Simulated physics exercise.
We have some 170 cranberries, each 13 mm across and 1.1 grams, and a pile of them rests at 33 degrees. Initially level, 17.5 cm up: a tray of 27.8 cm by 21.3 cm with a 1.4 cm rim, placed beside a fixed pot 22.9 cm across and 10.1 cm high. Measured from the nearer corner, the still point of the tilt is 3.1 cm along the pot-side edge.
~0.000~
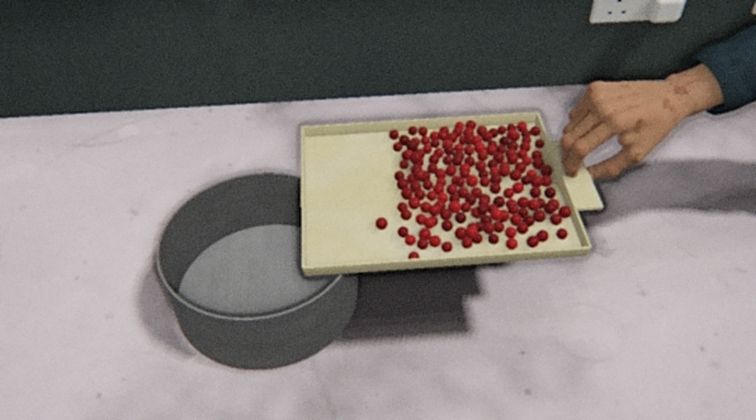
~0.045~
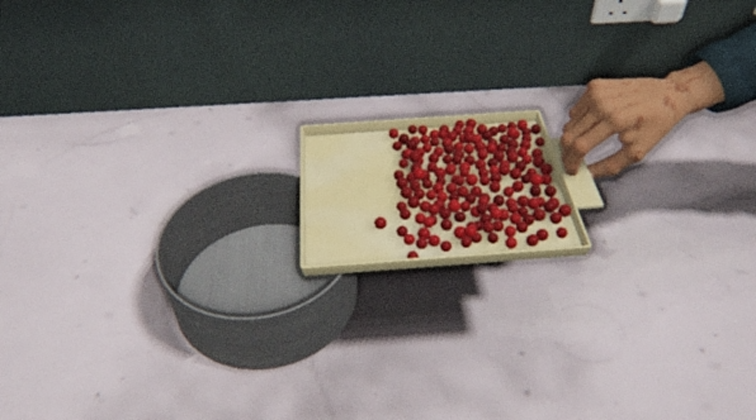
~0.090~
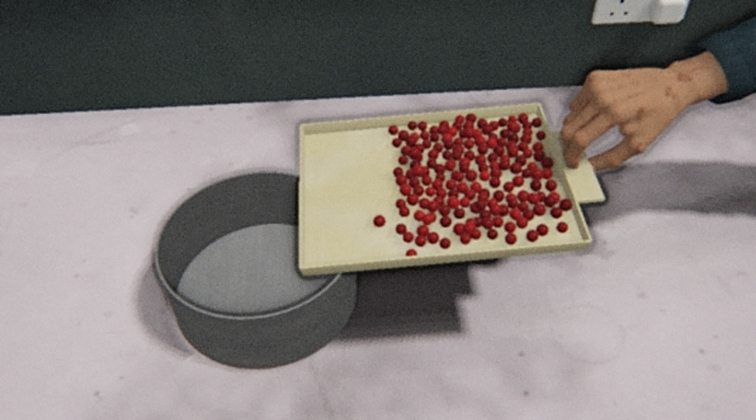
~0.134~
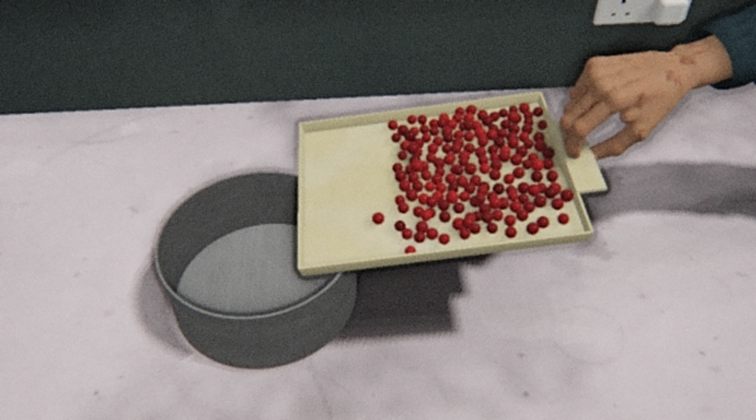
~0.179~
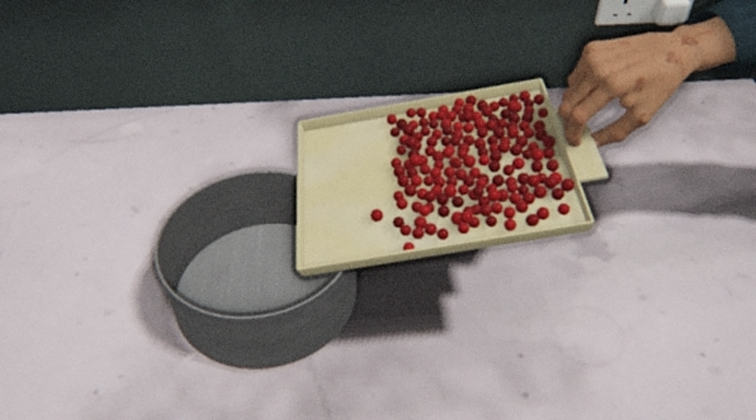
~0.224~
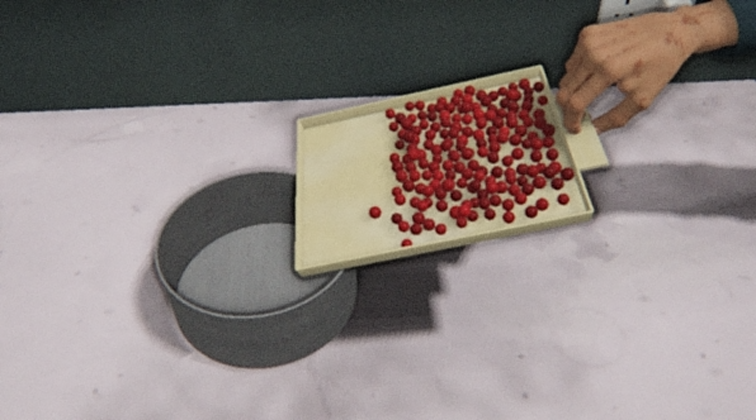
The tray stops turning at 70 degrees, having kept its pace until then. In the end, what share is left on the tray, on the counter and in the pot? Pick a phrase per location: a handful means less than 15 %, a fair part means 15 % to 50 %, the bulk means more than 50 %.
Tray: The bulk, counter: A handful, pot: A fair part.
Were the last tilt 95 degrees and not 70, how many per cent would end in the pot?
Roughly 75 percent.
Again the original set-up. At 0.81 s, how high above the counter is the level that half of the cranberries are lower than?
About 22 centimetres.
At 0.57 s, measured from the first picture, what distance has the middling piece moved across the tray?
About 7 cm.
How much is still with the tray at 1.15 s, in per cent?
Estimate: Near 70 in a hundred.
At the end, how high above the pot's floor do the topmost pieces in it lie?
Some 1.5 cm up.
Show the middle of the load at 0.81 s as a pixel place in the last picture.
At that moment the load's centre is around (302, 183).
After 0.57 s, tilt 41 degrees; the tray holds 100 %, the pot 0 %.
After 0.81 s, tilt 60 degrees; the tray holds 85 %, the pot 5 %.
After 1.15 s, tilt 70 degrees; the tray holds 70 %, the pot 25 %.
In the end, at 1.7 s, tray 70 %, counter 5 %, pot 25 %.
